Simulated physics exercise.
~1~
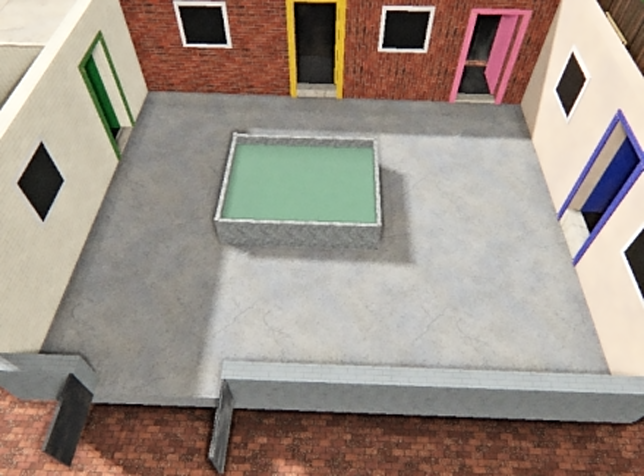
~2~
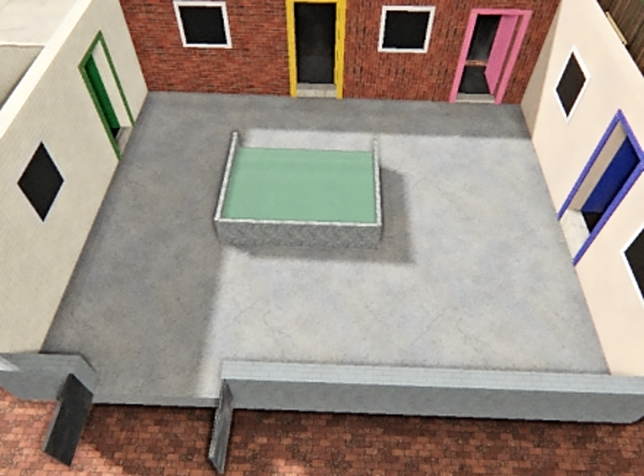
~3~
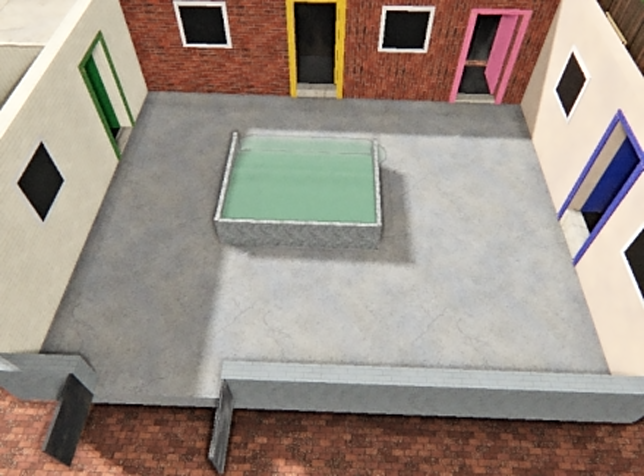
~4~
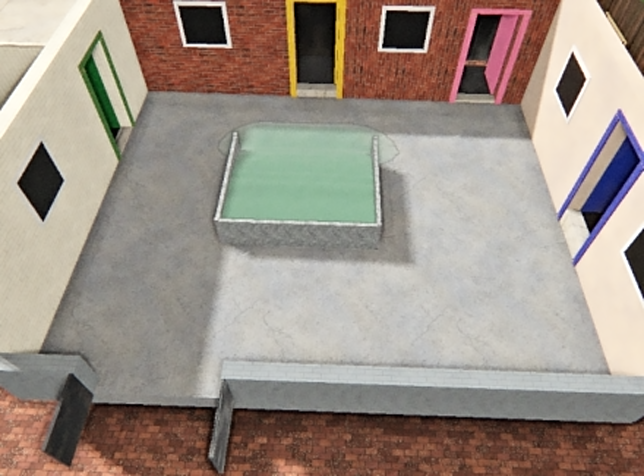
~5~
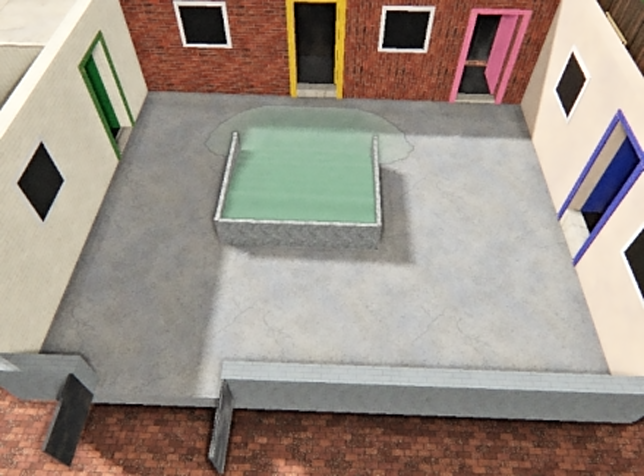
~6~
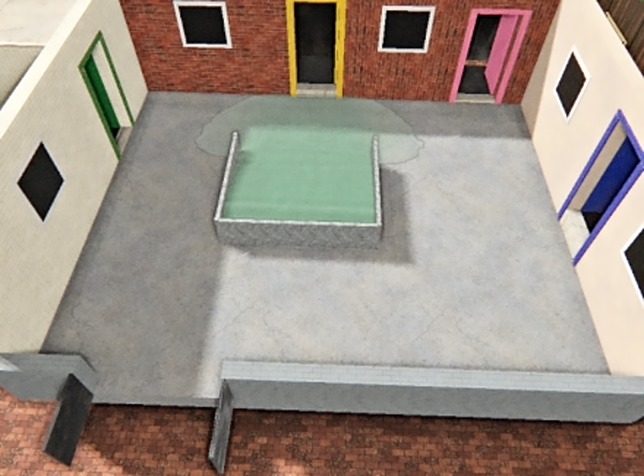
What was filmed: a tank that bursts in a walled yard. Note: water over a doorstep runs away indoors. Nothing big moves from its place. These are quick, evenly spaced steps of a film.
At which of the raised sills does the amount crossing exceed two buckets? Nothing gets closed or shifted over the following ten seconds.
At the blue door it does not exceed two buckets; at the green door it exceeds two buckets; at the pink door it exceeds two buckets; at the yellow door it exceeds two buckets.
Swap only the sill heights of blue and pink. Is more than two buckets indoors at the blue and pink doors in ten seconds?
Result: Blue door door comes in below; pink door door comes in below.
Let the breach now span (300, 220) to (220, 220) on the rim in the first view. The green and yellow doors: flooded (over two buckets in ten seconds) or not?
Taking them in order, the green one misses the mark, then the yellow one misses the mark.
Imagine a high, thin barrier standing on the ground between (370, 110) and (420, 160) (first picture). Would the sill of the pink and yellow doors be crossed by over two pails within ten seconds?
Well, the pink door never reaches it, while the yellow door gets past it.
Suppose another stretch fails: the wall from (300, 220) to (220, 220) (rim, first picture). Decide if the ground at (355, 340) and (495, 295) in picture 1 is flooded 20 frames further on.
In the order asked: Inundated, then inundated.
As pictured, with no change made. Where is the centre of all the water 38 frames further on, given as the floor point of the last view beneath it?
Near (336, 167) in the last view.
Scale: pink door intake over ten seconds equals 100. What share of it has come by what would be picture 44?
That comes out to 40 per cent by my count.
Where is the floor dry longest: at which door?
My answer: The blue door.
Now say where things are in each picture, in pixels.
The first picture shows still water in the tank at (302, 180).
In the second picture, water pours out on the tank's far side and has run to a hidden place.
In the third picture, water pours out on the tank's far side and has run to (379, 150).
In the fourth picture, the front is at (388, 143), out from the gap on the tank's far side.
In the fifth picture, the front is at (389, 126), out from the gap on the tank's far side.
In the sixth picture, the front is at (366, 99), out from the gap on the tank's far side.
A moment on, water covers 20 % of the floor; the blue door not reached, the green door not reached, the pink door not reached, the yellow door over two buckets in.
Next, water covers 25 % of the floor; the blue door not reached, the green door not reached, the pink door wet at the sill, nothing in, the yellow door far over two buckets in.
Then, water covers 35 % of the floor; the blue door not reached, the green door under two buckets in, the pink door under two buckets in, the yellow door far over two buckets in.
Later, water covers 70 % of the floor; the blue door wet at the sill, nothing in, the green door over two buckets in, the pink door over two buckets in, the yellow door far over two buckets in.
In the end, water covers 95 % of the floor; the blue door wet at the sill, nothing in, the green door far over two buckets in, the pink door over two buckets in, the yellow door far over two buckets in.
